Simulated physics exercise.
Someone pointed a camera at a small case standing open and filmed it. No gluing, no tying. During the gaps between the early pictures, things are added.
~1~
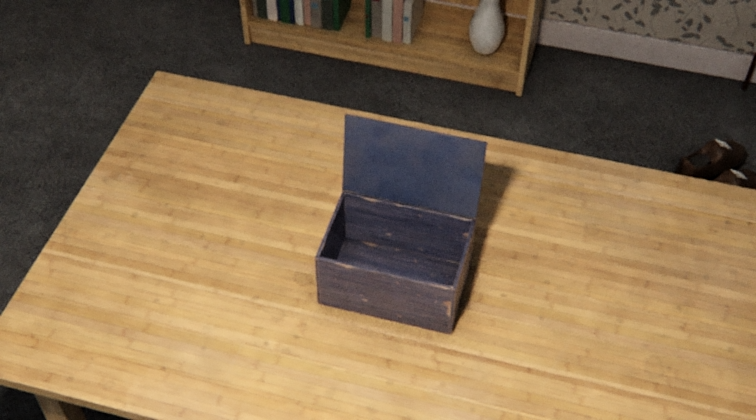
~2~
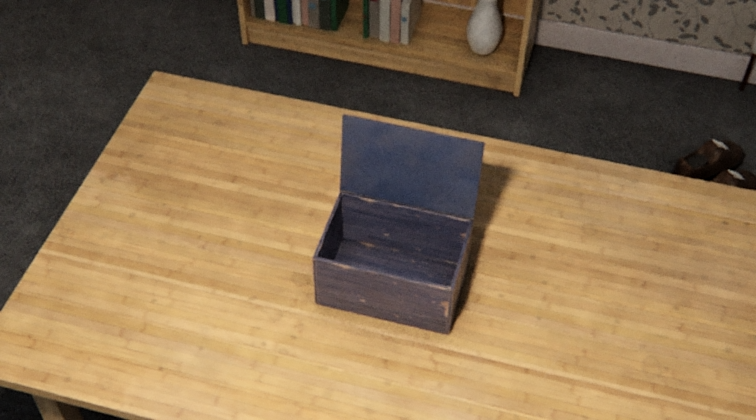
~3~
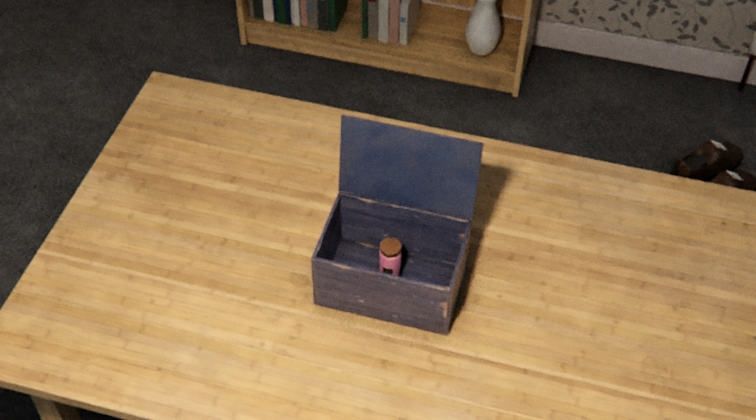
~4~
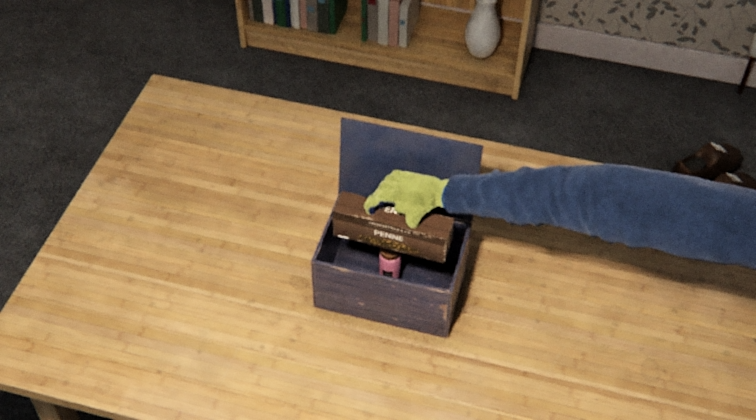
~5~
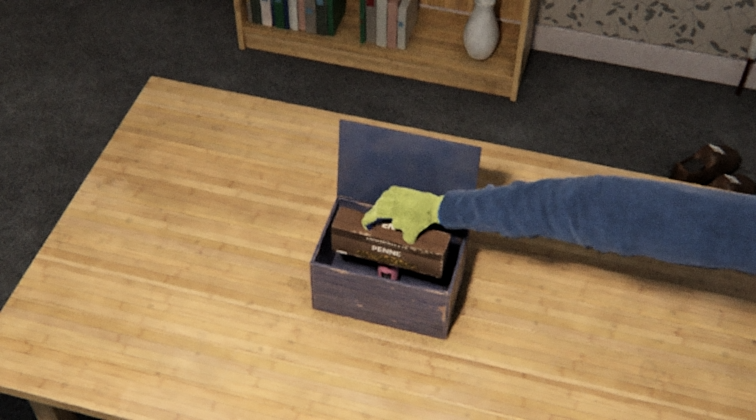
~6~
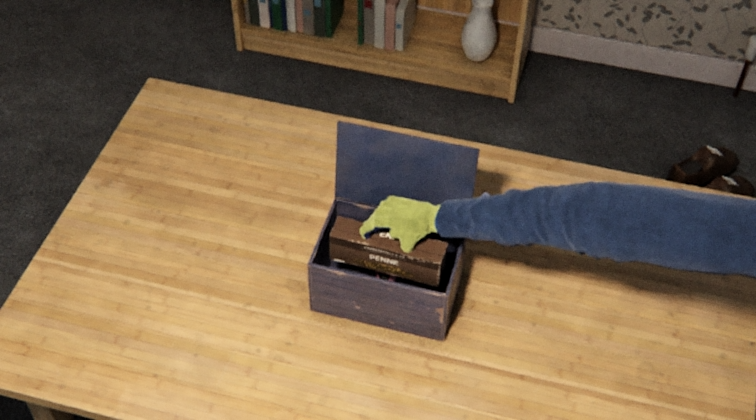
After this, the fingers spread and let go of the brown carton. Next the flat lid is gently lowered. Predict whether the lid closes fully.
Prediction: It closes fully.
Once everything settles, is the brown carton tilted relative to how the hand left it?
In the end, it winds up askew.
Then, 0.50 s after the last picture, brown carton on its side near (386, 291); pink shaker slid a little.
Then, 1.60 s after the last picture, lid 60° above the rim; brown carton on its side near (386, 291); pink shaker slid a little.
Then, 2.10 s after the last picture, lid 23° above the rim; brown carton on its side near (386, 290); pink shaker slid a little.
At rest, lid shut; tipped over in the box, brown carton; pink shaker in place. Seen from the same camera at the end, brown carton near (386, 291).
